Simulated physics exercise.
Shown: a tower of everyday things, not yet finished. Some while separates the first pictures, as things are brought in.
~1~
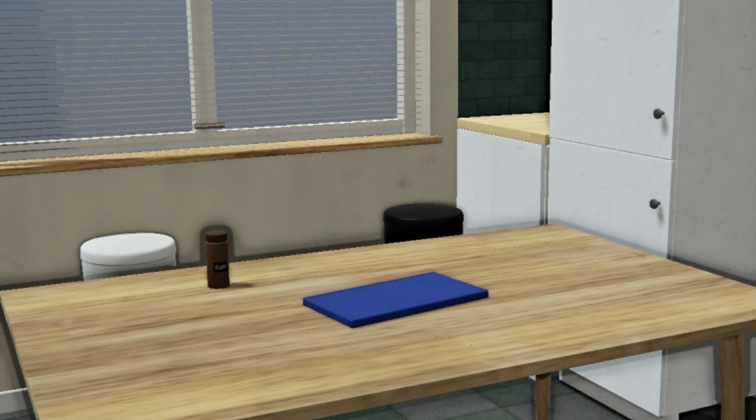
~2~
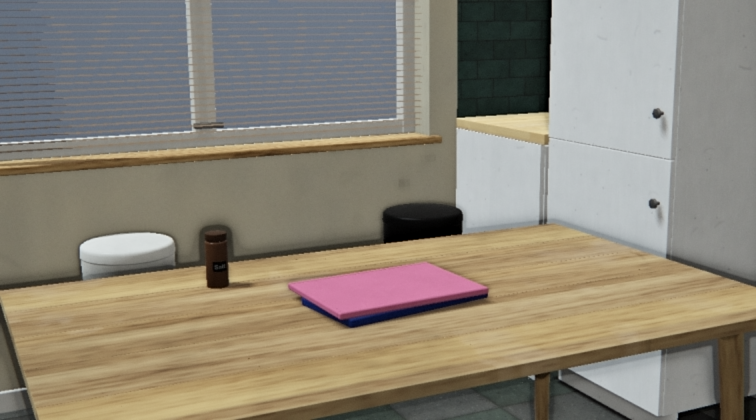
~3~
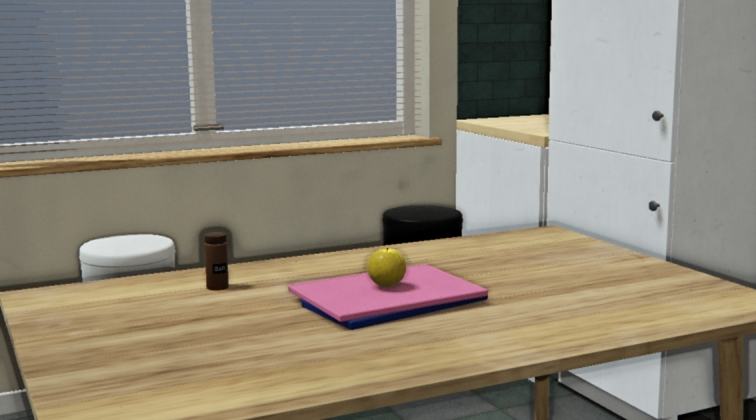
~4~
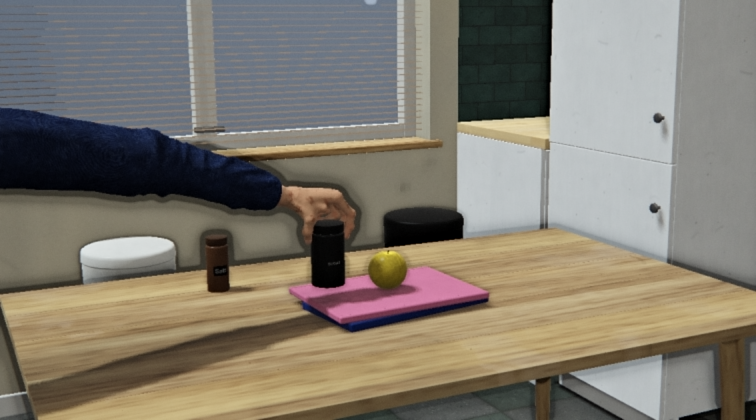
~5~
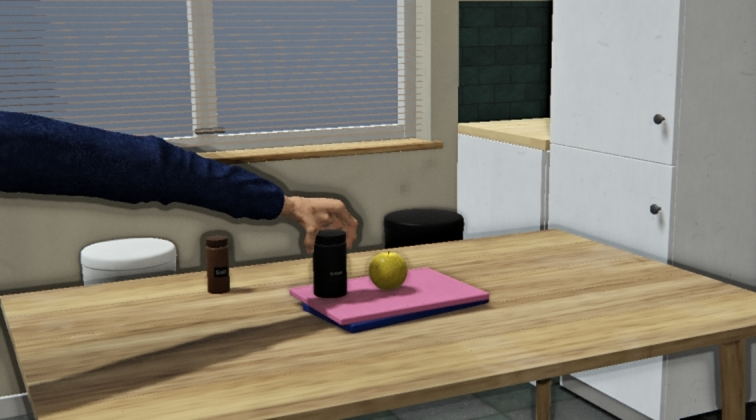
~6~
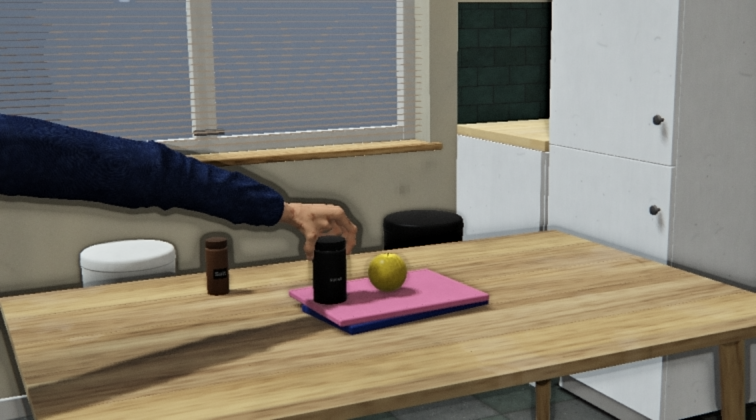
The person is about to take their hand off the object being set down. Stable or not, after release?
The pile stays together.
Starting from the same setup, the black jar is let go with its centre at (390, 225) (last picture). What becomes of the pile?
Topples.
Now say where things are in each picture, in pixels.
In the first picture, the last thing is not in view yet; brown shaker (217, 259).
In the second picture, the last thing is not in view yet.
In the third picture, the last thing is not in view yet; brown shaker (217, 261).
The fourth picture shows coming down; black jar (328, 253); yellow apple (388, 270).
The fifth picture shows coming down; black jar (330, 264); brown shaker (218, 265).
The sixth picture shows in place under the hand; black jar (330, 270); yellow apple (388, 272).
Then, 0.60 s after the last picture, nothing has stirred.
Then, 1.50 s after the last picture, black jar resting near (330, 270).
At rest, all 5 in place. Seen from the same camera at the end, black jar near (329, 270). The pile keeps its balance.
